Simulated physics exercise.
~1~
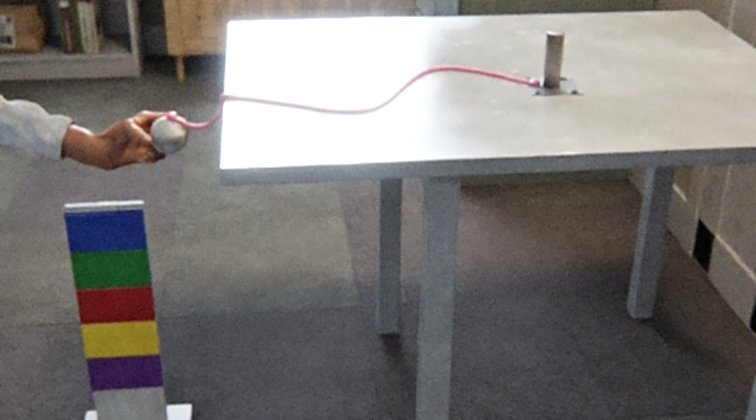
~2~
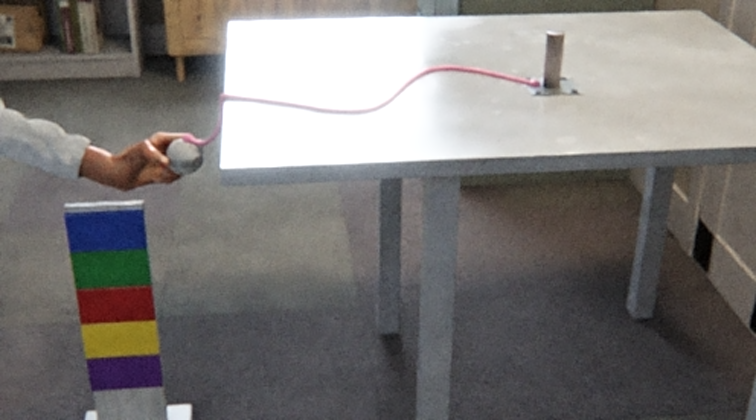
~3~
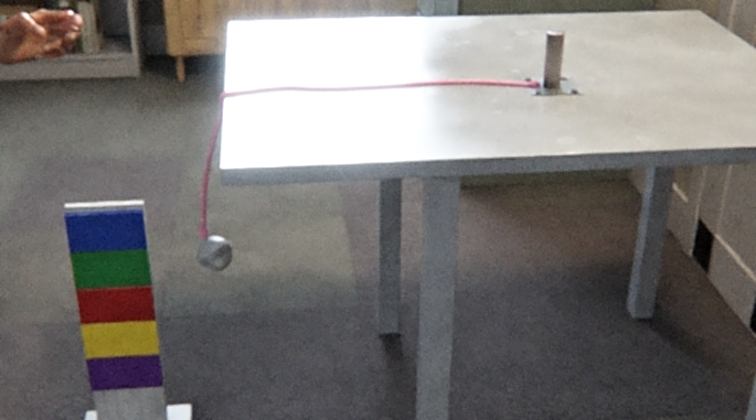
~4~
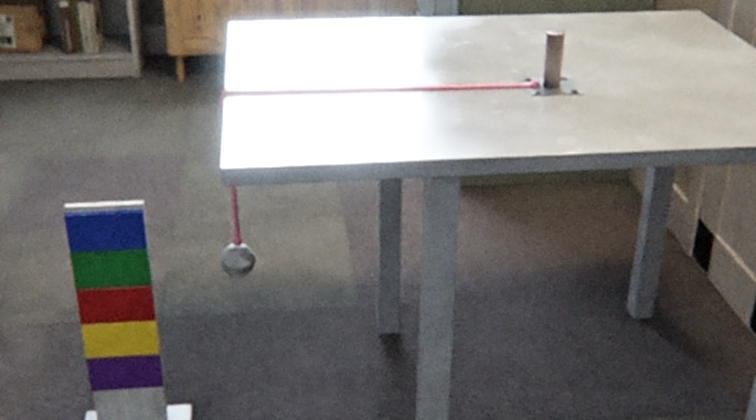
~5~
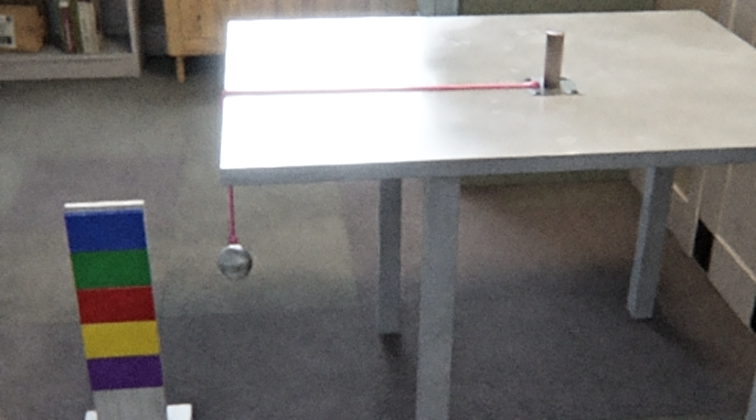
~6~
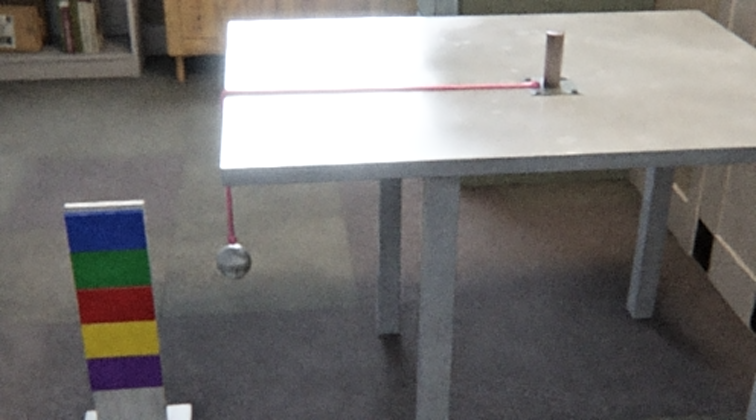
At first, a hand holds a small pale ball near the left edge of a grey table, with a slack pink cord running from it across the top to a short upright post. A board striped blue, green, red, yellow and purple stands below on the left. The hand moves slightly right and down, then lets go and draws back. The ball drops and the cord straightens over the table's edge. The ball swings a little to the right beneath the edge, then settles. It ends hanging still, its centre level with the green band.
